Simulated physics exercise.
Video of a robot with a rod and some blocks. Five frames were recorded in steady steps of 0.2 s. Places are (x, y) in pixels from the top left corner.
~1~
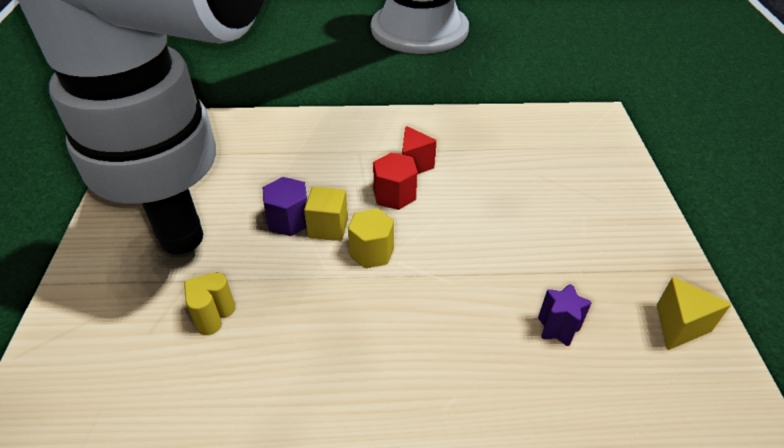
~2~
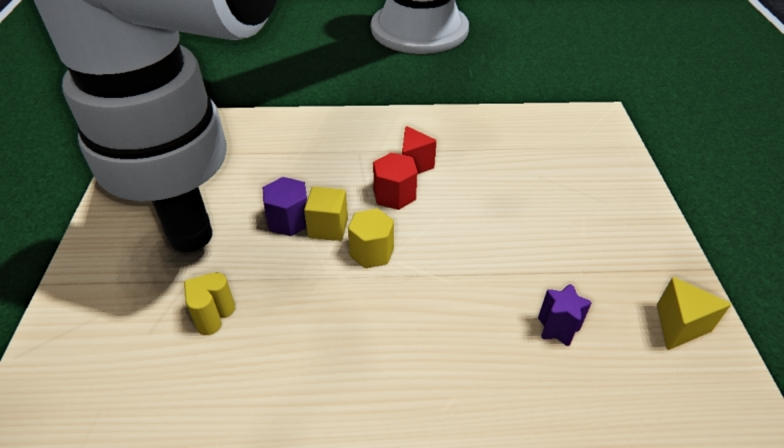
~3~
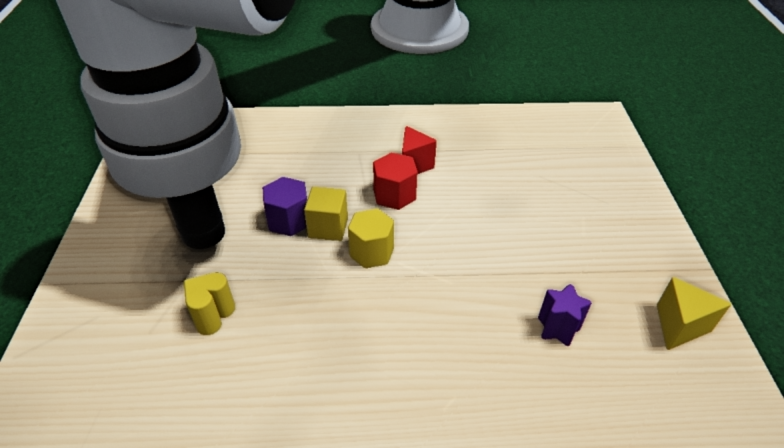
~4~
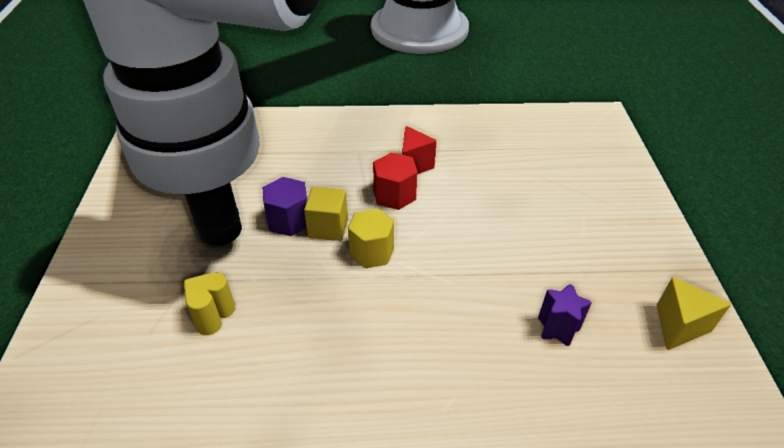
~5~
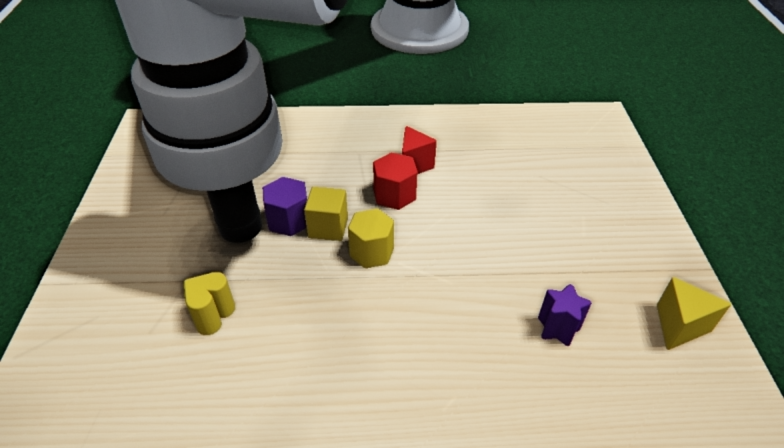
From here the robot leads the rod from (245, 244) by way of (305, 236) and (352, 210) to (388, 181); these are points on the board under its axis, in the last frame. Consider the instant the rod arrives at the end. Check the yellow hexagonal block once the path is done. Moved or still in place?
In the end it has not been moved.
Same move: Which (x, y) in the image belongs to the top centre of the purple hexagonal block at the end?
Its top face will be centred at roughly (310, 171).
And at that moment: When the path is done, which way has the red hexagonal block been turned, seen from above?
From above, the red hexagonal block will be seen to turn anti-clockwise.
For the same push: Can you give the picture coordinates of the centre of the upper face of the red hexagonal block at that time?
I'd guess (428, 157).
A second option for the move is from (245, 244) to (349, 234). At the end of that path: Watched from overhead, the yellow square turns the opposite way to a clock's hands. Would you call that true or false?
Verdict: True.
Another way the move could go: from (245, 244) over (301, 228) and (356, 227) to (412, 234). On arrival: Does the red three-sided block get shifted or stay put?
Right where it was.
The first path, step by step. One third of the way, rod at (305, 220); purple hexagonal block at (304, 177), turned 35° anticlockwise; yellow square at (346, 193), turned 15° clockwise.
Two thirds of the way, rod at (352, 194); purple hexagonal block at (310, 171), turned 60° anticlockwise; yellow square at (392, 182), turned 60° clockwise; red hexagonal block at (417, 159), turned 35° anticlockwise.
At the end, rod at (388, 165); purple hexagonal block at (310, 171), turned 60° anticlockwise; yellow square at (405, 178), turned 115° clockwise; yellow hexagonal block in place; red hexagonal block at (428, 157), turned 50° anticlockwise.
